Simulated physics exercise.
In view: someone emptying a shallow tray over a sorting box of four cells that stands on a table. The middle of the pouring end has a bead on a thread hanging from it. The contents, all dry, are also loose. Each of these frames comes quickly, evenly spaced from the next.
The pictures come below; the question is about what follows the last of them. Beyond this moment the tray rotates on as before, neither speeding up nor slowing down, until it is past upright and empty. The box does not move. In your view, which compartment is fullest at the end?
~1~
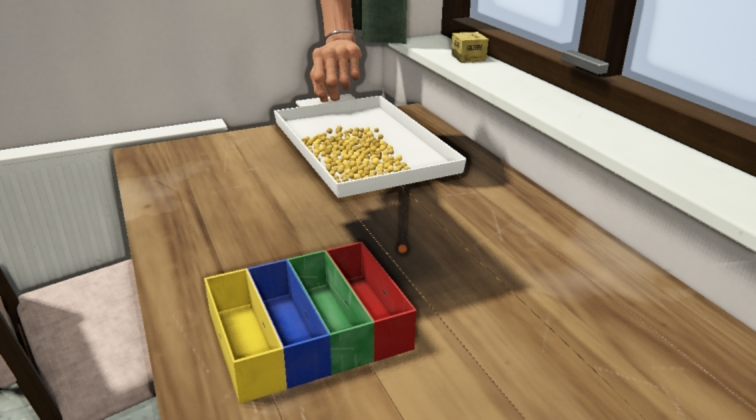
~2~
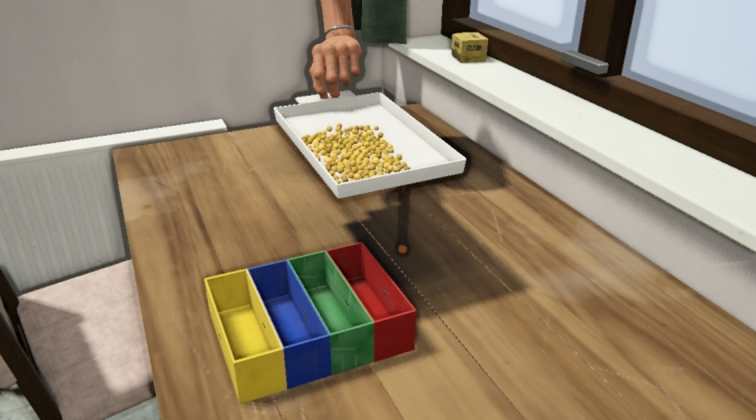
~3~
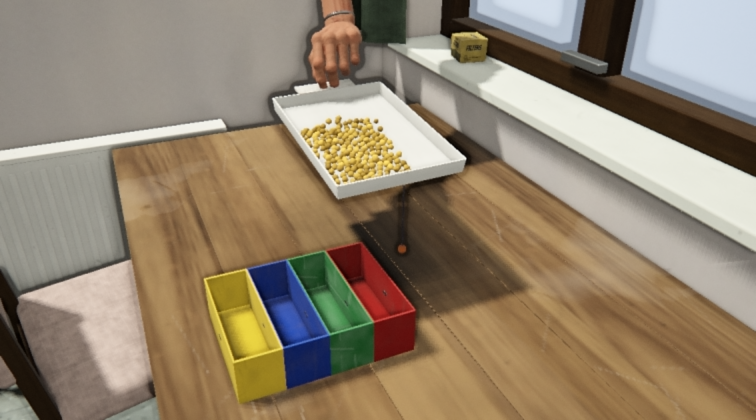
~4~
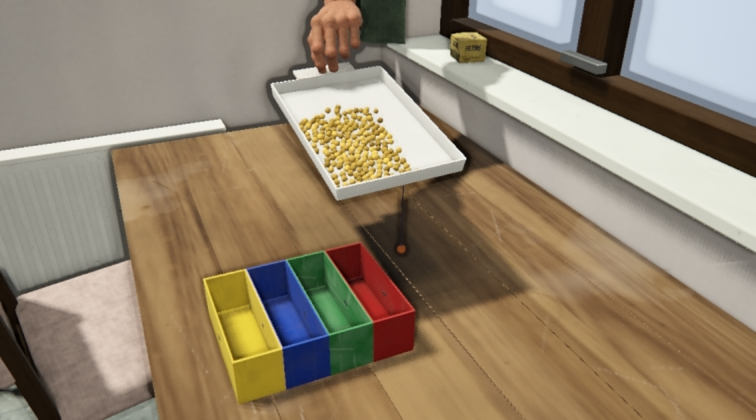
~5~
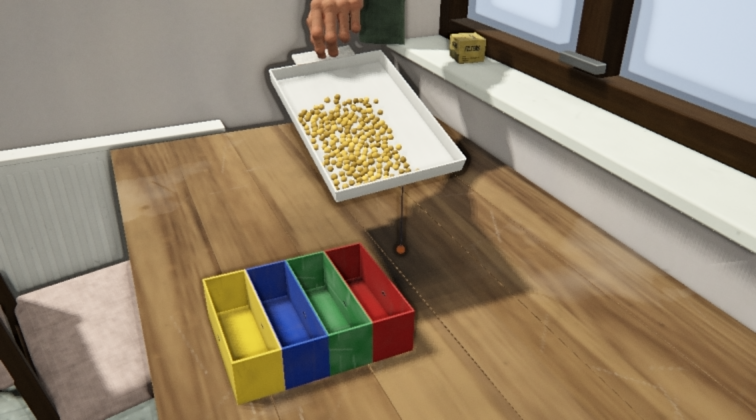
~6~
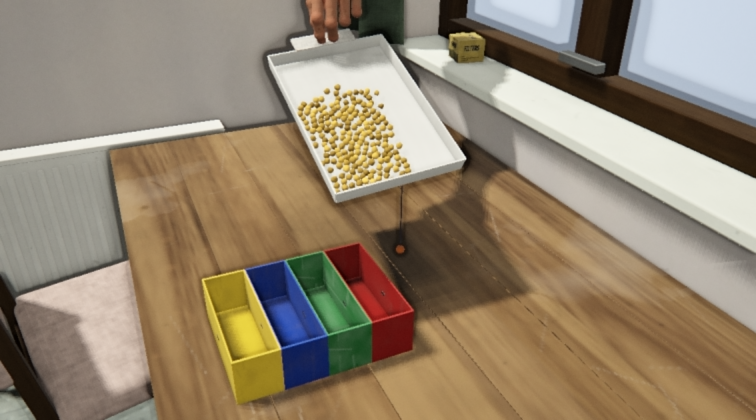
Fullest: The red compartment.
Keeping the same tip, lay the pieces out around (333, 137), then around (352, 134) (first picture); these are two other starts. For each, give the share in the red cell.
Around 40 in a hundred the first time, around 50 in a hundred the second.
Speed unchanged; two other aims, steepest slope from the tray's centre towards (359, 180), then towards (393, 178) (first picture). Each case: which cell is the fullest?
The red cell first, the red cell second.
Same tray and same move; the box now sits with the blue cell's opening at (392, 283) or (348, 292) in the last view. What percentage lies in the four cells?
Estimates in order: 100 percent, 100 percent.
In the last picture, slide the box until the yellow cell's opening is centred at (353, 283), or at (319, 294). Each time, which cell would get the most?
Try 1: The cell in yellow. Try 2: That blue cell.
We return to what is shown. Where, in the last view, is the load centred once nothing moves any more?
The centre settles at about (386, 328).
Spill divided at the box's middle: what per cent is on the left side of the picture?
Estimate: Near 0 per cent.
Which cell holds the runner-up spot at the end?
The answer is the green cell.
Shortly afterwards, tray tipped steeply; the whole lot on the tray.
Next, tray tipped past a quarter turn; all but a few on the tray; only a few falling or outside the box.
Some moments later, tray tipped past a quarter turn; near a third in the red cell; near a quarter in the green cell; only a few in the blue cell; near a third falling or outside the box.
In the end, tray tipped past a quarter turn; near a third in the red cell; near a quarter in the green cell; only a few in the blue cell; none at all in the yellow cell; near a third outside the box.
